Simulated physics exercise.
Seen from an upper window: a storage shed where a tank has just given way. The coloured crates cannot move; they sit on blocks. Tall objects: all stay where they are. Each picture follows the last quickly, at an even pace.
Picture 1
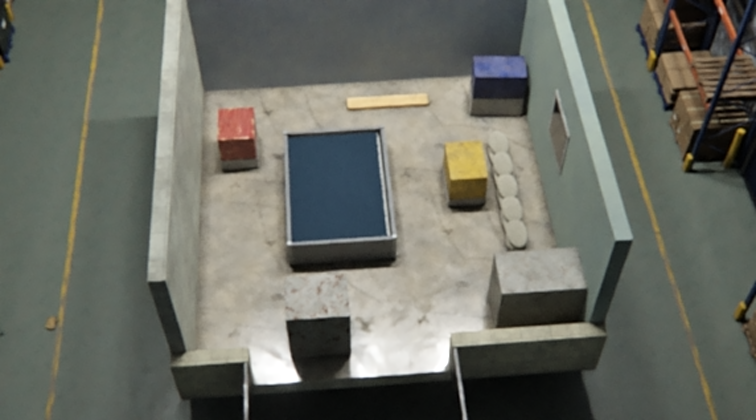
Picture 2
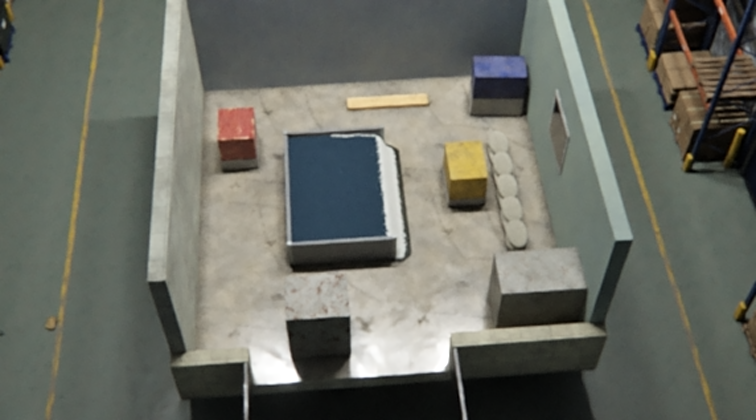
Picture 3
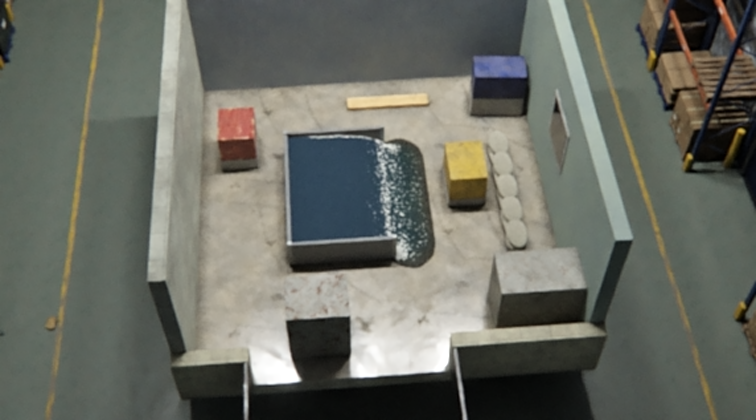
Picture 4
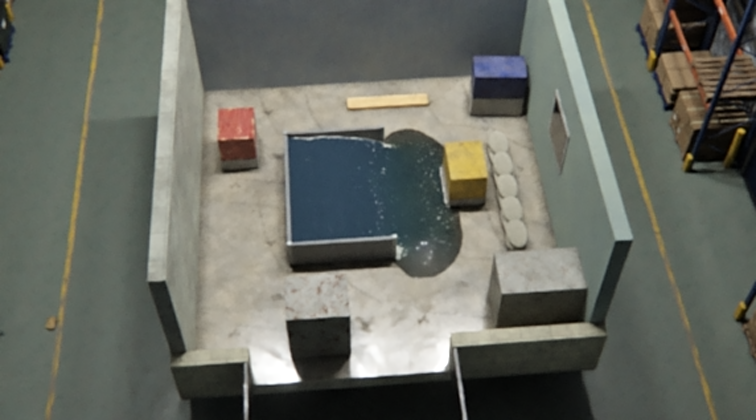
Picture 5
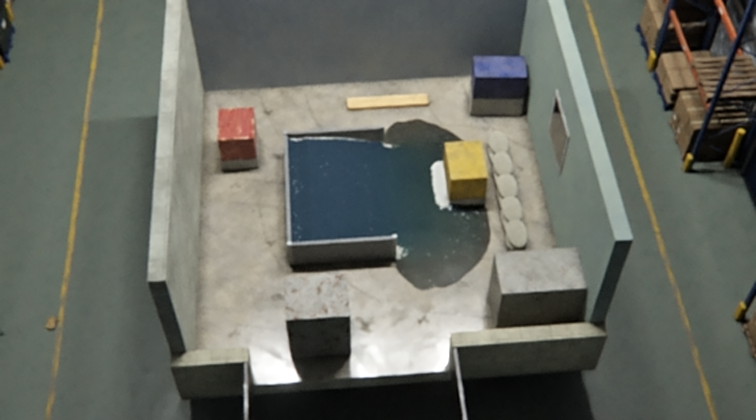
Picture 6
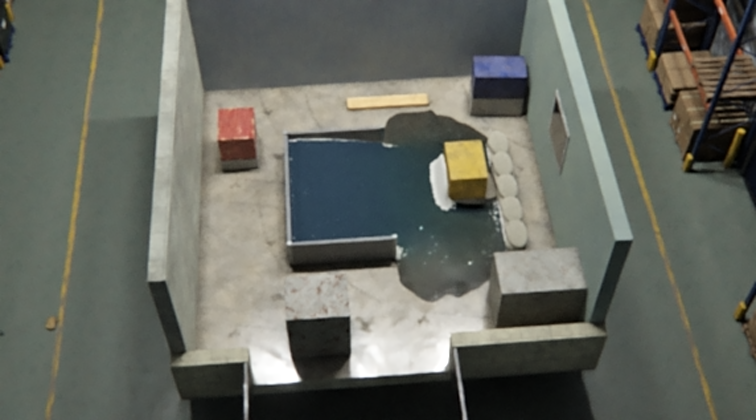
Dark water pours from the tank's open right side and spreads around the yellow block.
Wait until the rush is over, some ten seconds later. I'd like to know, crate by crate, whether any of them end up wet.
One by one: The blue crate is unaffected by the water. The yellow crate is affected by the water. The red crate is unaffected by the water.
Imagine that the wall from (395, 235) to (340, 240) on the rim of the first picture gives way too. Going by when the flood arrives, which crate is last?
The blue crate.
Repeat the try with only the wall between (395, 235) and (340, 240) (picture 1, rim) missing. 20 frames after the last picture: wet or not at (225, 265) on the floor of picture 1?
Check at the point: Soaked.
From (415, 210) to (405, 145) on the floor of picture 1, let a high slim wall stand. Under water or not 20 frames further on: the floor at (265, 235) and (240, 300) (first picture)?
Untouched, untouched.
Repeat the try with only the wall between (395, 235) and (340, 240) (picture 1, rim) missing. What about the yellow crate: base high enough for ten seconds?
Result - yellow crate: Untouched.
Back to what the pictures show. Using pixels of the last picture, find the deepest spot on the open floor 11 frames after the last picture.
Roughly at (552, 280).
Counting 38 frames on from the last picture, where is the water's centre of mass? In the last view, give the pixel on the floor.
Close to pixel (425, 186).
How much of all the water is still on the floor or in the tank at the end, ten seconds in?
I make it around 86 per cent.
A moment on, water covers 25 % of the floor; the blue crate water round its plinth, the yellow crate water round its plinth, the red crate not reached.
Next, water covers 35 % of the floor; the blue crate water round its plinth, the yellow crate water round its plinth, the red crate not reached.
Then, water covers 50 % of the floor; the blue crate water round its plinth, the yellow crate water round its plinth, the red crate not reached.
Later, water covers 70 % of the floor; the blue crate water round its plinth, the yellow crate water round its plinth, the red crate water round its plinth.
In the end, water covers 90 % of the floor; the blue crate stayed above the water, the yellow crate was topped, the red crate stayed above the water.
